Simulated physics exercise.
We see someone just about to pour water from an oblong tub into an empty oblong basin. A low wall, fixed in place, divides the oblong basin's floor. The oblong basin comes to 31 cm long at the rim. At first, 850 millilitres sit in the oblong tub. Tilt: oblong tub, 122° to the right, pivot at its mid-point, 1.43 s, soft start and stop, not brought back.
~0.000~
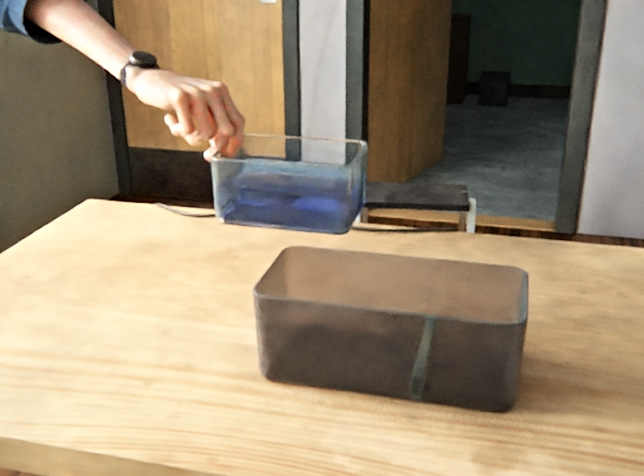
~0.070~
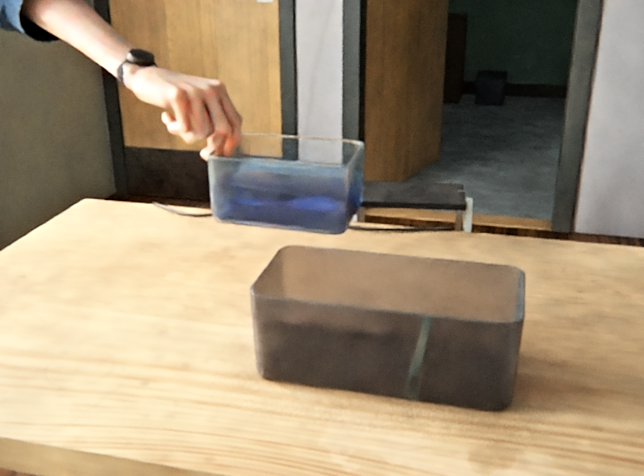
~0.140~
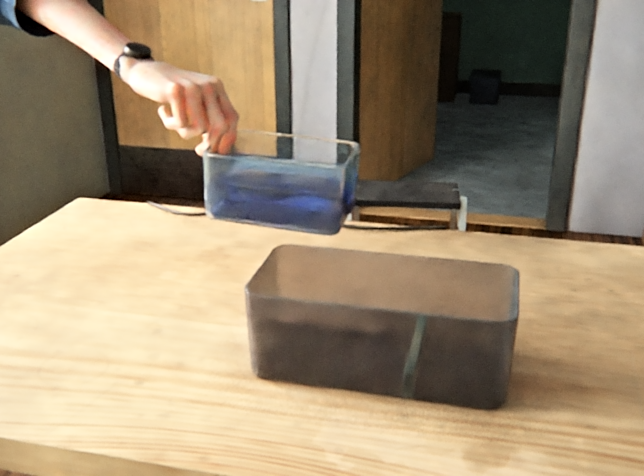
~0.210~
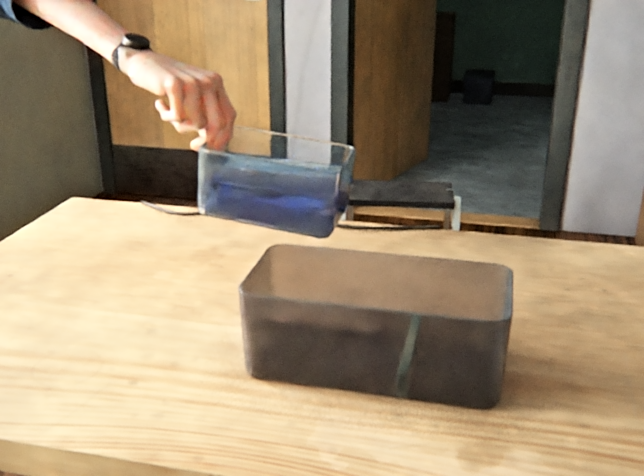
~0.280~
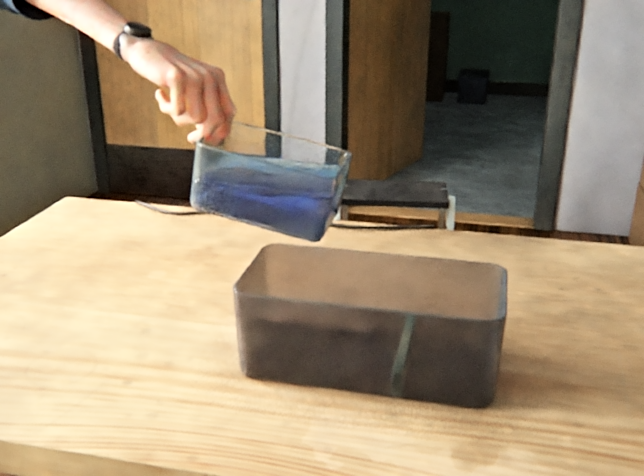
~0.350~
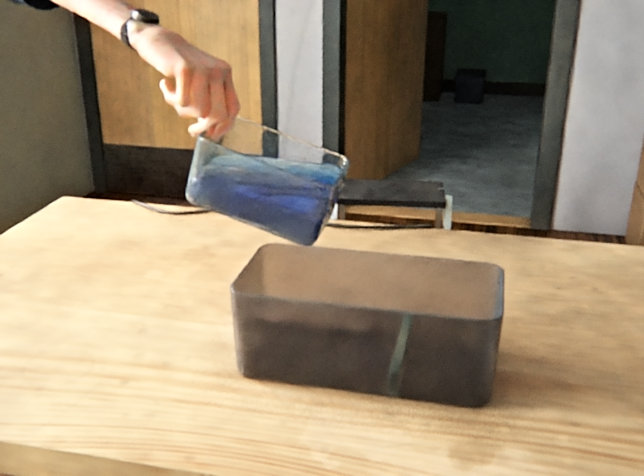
Above a wooden table, a hand gradually tilts a tub of blue water rightward.
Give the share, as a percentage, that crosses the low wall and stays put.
Around 26 %.
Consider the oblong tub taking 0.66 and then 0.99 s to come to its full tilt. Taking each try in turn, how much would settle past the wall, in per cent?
Try 1: Approx. 35 %; try 2: Approx. 25 %.
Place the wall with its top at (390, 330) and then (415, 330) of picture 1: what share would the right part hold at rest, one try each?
I'd say 60 percent on the first go, 30 percent on the next.
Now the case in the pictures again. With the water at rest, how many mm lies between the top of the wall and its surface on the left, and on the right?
It's around 8 mm on the left side and around 16 mm on the right side.
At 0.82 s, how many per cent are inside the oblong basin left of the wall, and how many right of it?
I'd say about 26 left and about 7 right.
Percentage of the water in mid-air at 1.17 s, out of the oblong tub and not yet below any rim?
Roughly 5 %.
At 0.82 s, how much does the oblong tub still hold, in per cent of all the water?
I reckon about 38 in a hundred is still held.
By 0.82 s the tilt is 75° and 39 per cent is still to pour, 26 is left of the wall and 7 right of it.
By 1.17 s the tilt is 112° and 5 per cent is still to pour, 71 is left of the wall and 20 right of it.
By 1.53 s the tilt is 122° and 0 per cent is still to pour, 74 is left of the wall and 25 right of it.
By 1.93 s the tilt is 122° and 0 per cent is still to pour, 73 is left of the wall and 26 right of it.
At rest 73 per cent lies left of the wall, 26 right of it and 1 outside.
